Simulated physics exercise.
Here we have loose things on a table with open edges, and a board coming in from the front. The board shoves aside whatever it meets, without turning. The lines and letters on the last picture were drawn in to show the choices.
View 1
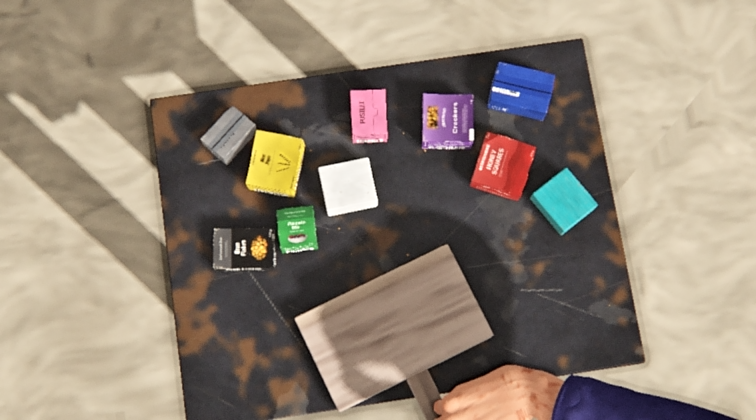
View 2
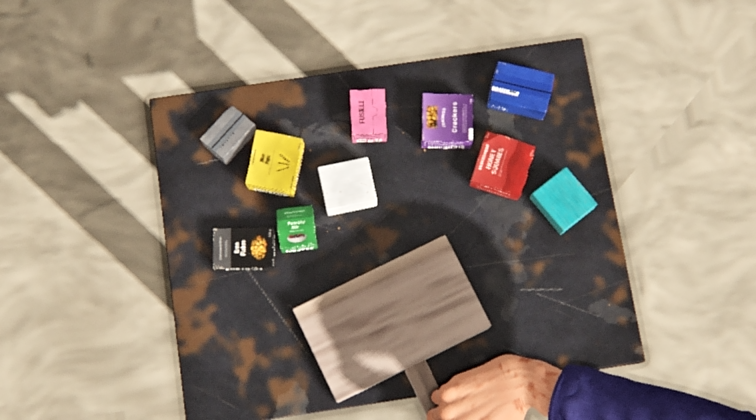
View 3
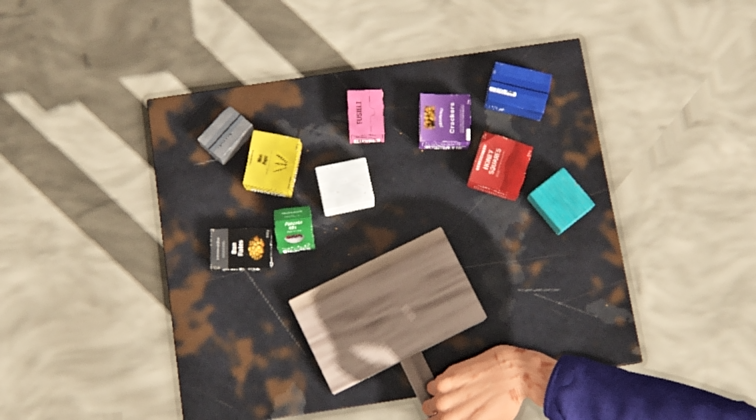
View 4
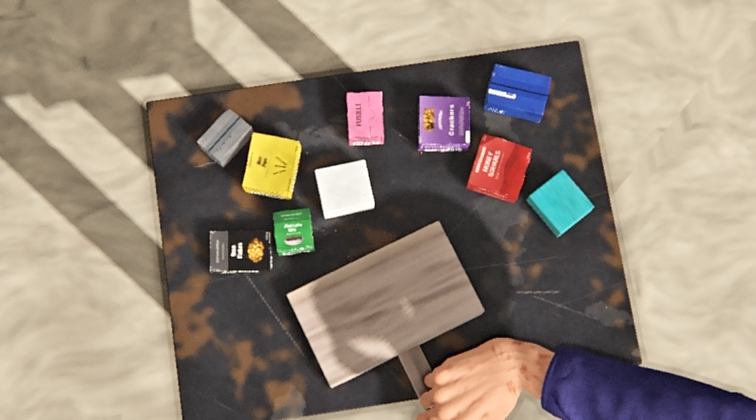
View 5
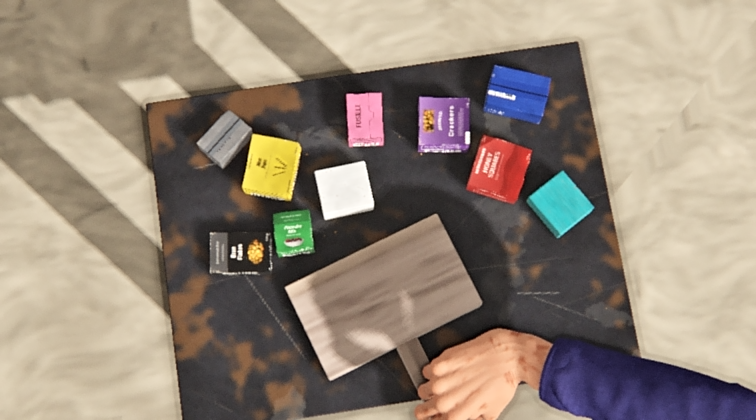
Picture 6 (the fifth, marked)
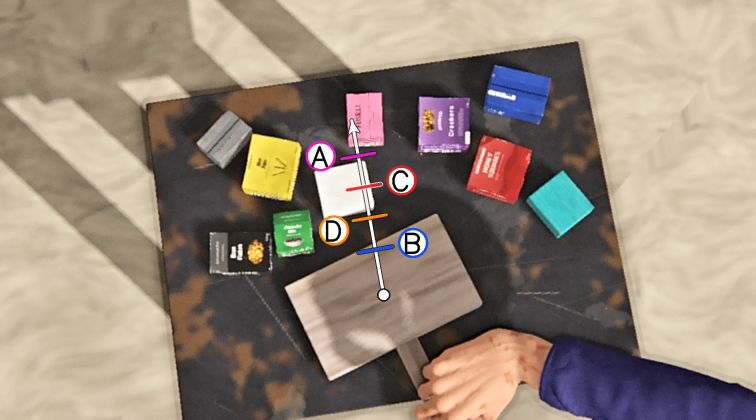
To begin with, small colourful boxes, packets and blocks lie scattered across a dark, brown-mottled table, with a hand in a blue sleeve holding a wooden board at the front. The hand then pushes the board a short way inward, drifting slightly left without turning, while the loose things stay in place.
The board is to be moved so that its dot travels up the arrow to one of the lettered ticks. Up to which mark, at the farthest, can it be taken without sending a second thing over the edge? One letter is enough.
The farthest such stop is A.
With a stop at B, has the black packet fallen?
No.
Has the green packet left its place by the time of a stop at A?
Yes.
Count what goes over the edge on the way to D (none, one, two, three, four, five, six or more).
In all, none.
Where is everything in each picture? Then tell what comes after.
White block (348, 187); black packet (244, 249); green packet (297, 230), in the first picture.
Board (392, 318); grey box (229, 135), in the second picture.
Board (388, 309); turquoise block (561, 202), in the third picture.
Board (385, 302); pink packet (365, 119), in the fourth picture.
Board (384, 295); yellow box (272, 168); white block (345, 190); black packet (241, 253), in the fifth picture.
On the copy, A at (358, 156); B at (375, 250); C at (364, 187); D at (369, 218); the arrow from (384, 295) to (352, 121); the white dot at (384, 295).
On A. First, board (374, 246); yellow box (268, 157); white block (340, 182).
Then, board (365, 194); pink packet (367, 102); yellow box (249, 121).
Finally, board (358, 159); yellow box (236, 89); pink packet (362, 84); none fallen.
By contrast, B is within the limit but short; C is within the limit but short; D is within the limit but short.
